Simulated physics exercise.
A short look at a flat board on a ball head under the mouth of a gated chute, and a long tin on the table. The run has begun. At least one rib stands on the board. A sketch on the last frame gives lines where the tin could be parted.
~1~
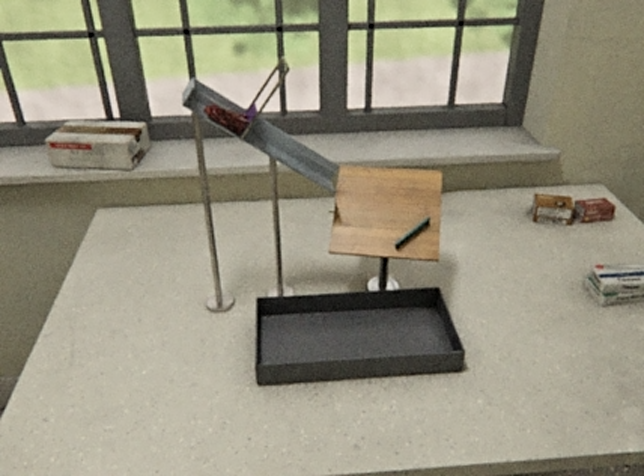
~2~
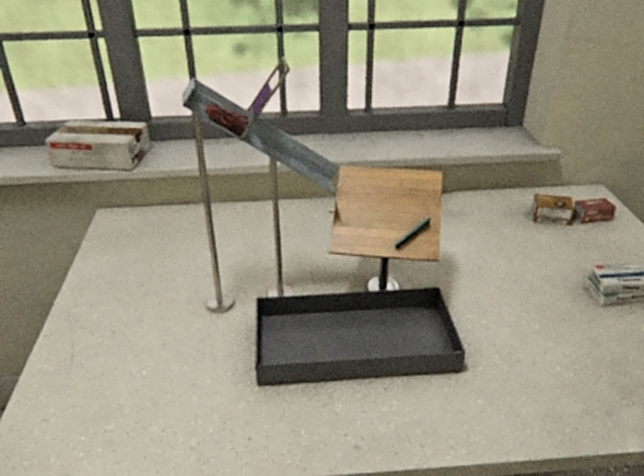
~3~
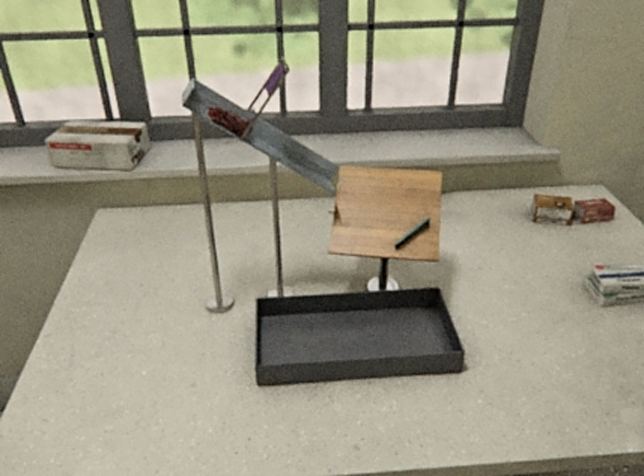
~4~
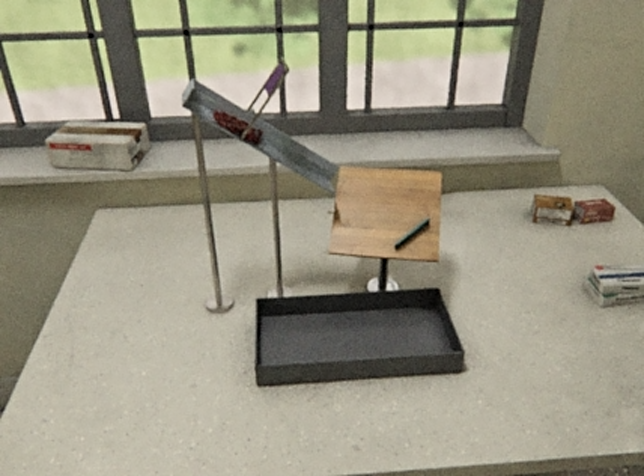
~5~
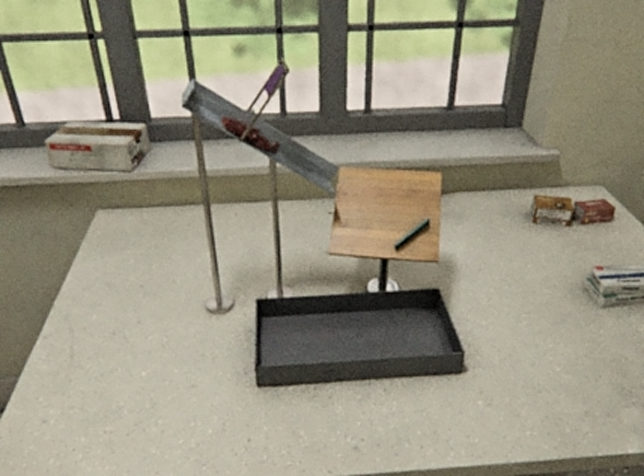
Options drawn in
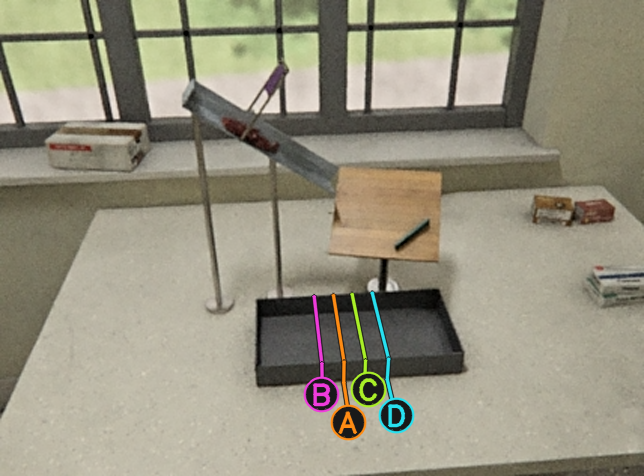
Dark red beans starting to slide down a raised metal chute as its gate swings up, above a tilted wooden board and empty dark tin.
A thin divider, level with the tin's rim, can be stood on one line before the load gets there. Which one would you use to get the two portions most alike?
I would pick line D.
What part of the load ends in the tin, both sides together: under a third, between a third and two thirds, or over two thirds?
It is over two thirds.
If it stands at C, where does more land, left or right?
More lands on the right.
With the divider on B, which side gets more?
More lands on the right.
On the marked copy, line A crosses the front rim at (343, 361); line B crosses the front rim at (321, 362); line C crosses the front rim at (365, 359); line D crosses the front rim at (388, 358).
With A, of what is caught, just a few on the left of the divider, almost all on the right.
With B, of what is caught, not one piece on the left of the divider, every piece on the right.
With C, of what is caught, about a tenth on the left of the divider, almost all on the right.
With D, of what is caught, roughly half on the left of the divider, roughly half on the right.
